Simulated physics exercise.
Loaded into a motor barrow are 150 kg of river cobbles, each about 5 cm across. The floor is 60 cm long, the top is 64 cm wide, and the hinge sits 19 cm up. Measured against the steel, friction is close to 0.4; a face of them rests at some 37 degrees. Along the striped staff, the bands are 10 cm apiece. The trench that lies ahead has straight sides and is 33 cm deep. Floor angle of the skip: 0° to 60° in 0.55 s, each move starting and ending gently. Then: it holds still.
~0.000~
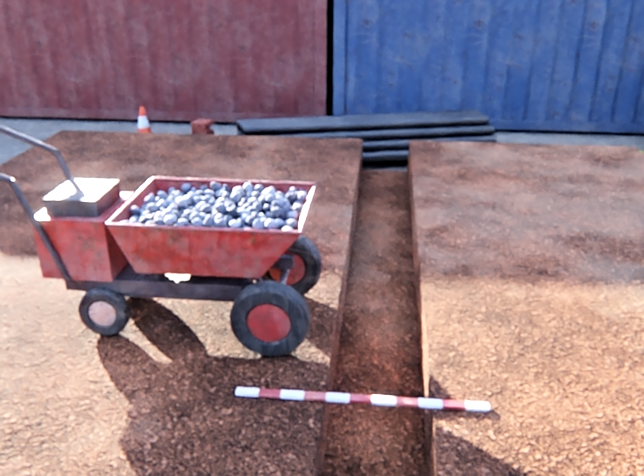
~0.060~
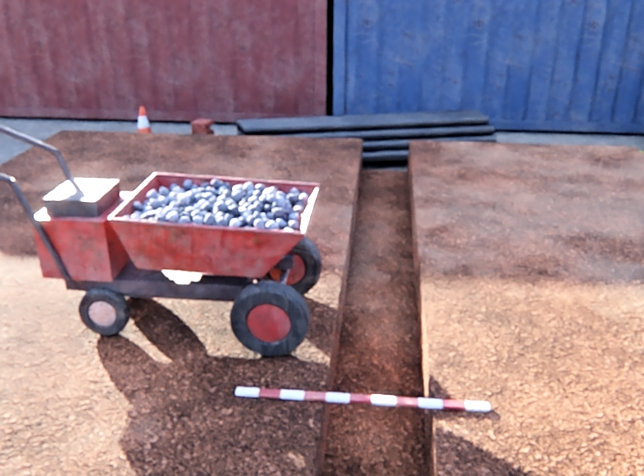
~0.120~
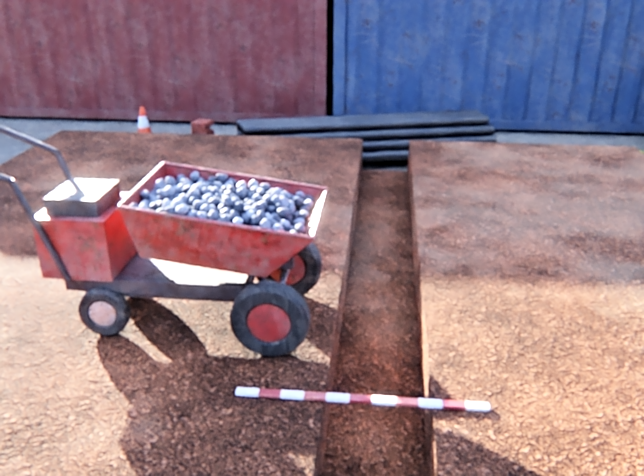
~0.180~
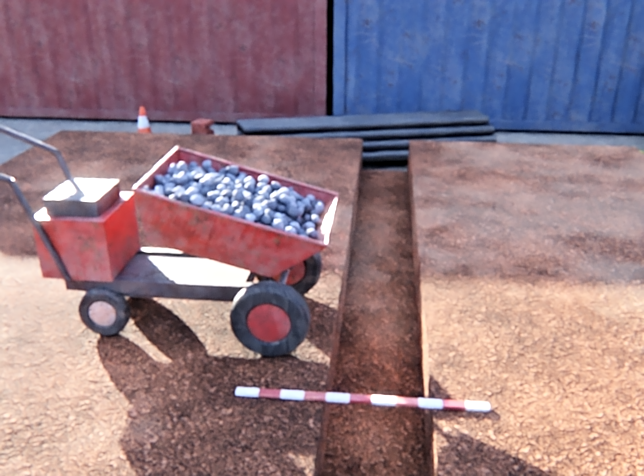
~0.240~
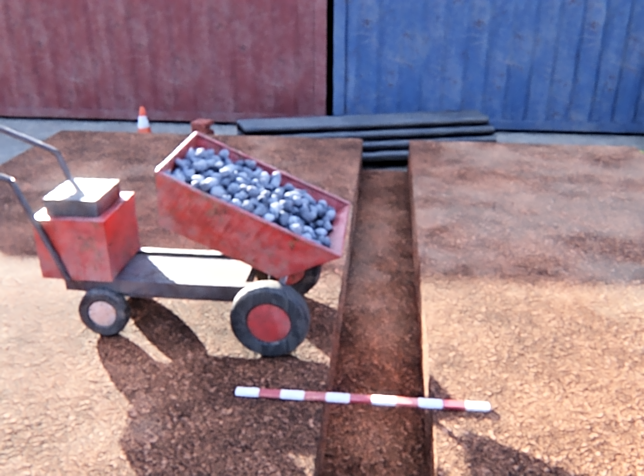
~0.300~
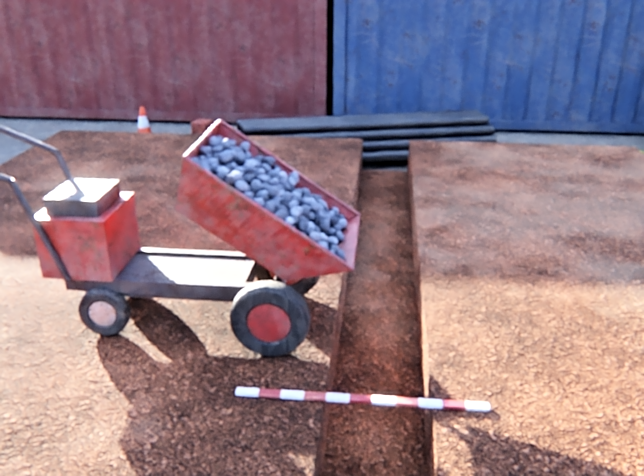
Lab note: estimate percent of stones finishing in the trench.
Approx. 45 %.
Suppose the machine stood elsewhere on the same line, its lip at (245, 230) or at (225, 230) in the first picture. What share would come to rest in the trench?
First place: Near 85%; second place: Near 75%.
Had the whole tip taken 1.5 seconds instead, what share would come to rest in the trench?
Trench share: Approx. 70%.
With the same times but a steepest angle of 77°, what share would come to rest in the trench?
With that change, near 45 per cent.
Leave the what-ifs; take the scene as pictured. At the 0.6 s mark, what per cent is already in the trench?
About 15%.
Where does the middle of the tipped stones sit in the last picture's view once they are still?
(419, 361).
After 0.4 s the floor is at 50°; 100 % in the skip; the foremost stones are at (356, 261).
After 0.6 s the floor is at 60°; 87 % in the skip, 13 % in the trench; the foremost stones are at (426, 302).
After 1.0 s the floor is at 60°; 35 % in the skip, 26 % in the trench, 39 % past the trench; the foremost stones are at (563, 336).
After 3.0 s the floor is at 60°; 15 % in the skip, 45 % in the trench, 40 % past the trench; the foremost stones are past the picture's edge.
